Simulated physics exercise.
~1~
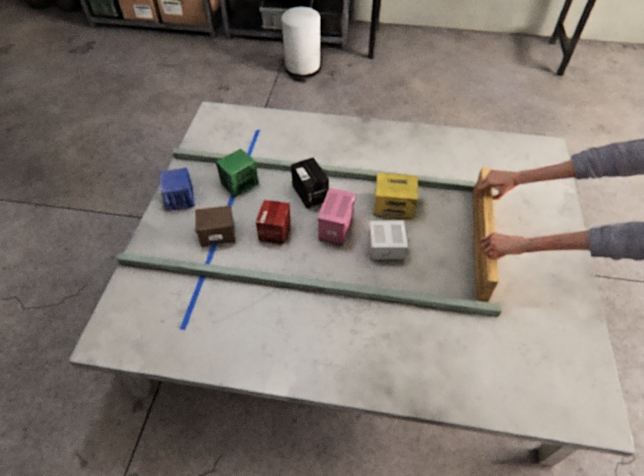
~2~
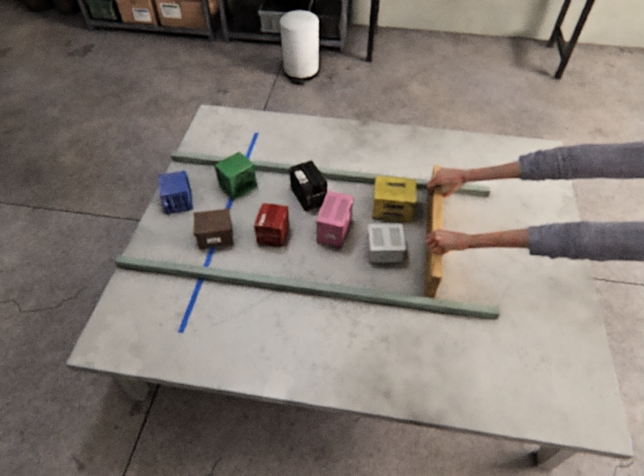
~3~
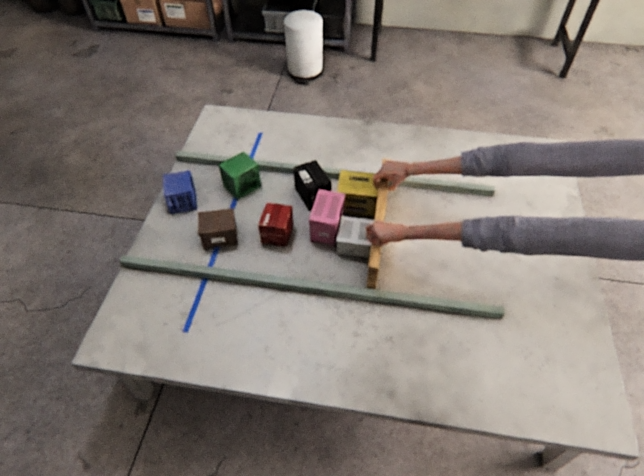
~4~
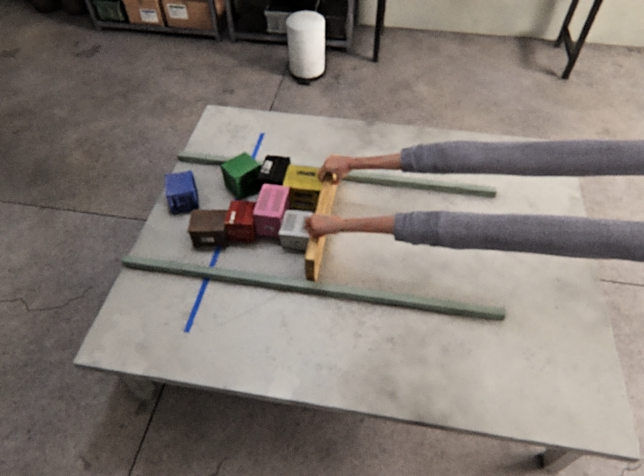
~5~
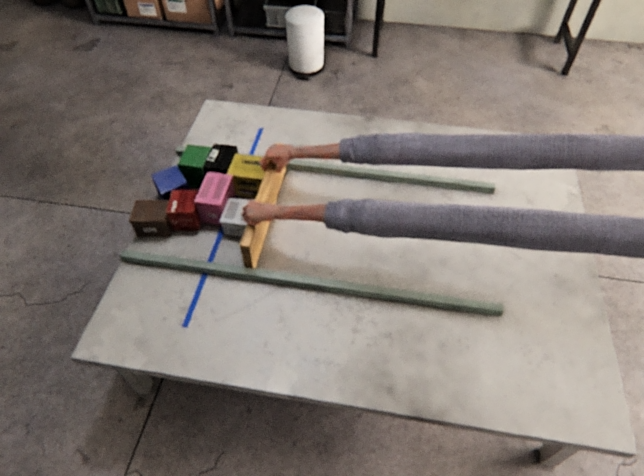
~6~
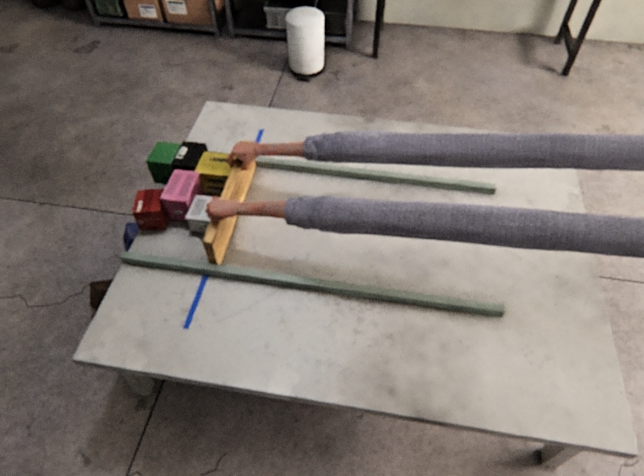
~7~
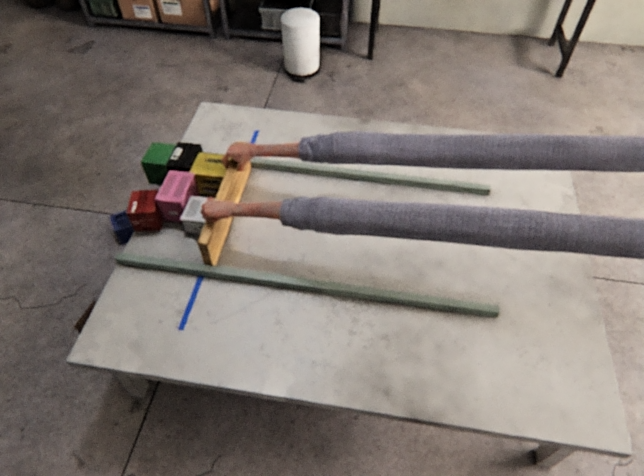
On a grey tabletop, two hands pushing a wooden plank leftward, bunching coloured boxes until brown and blue ones drop off the end.
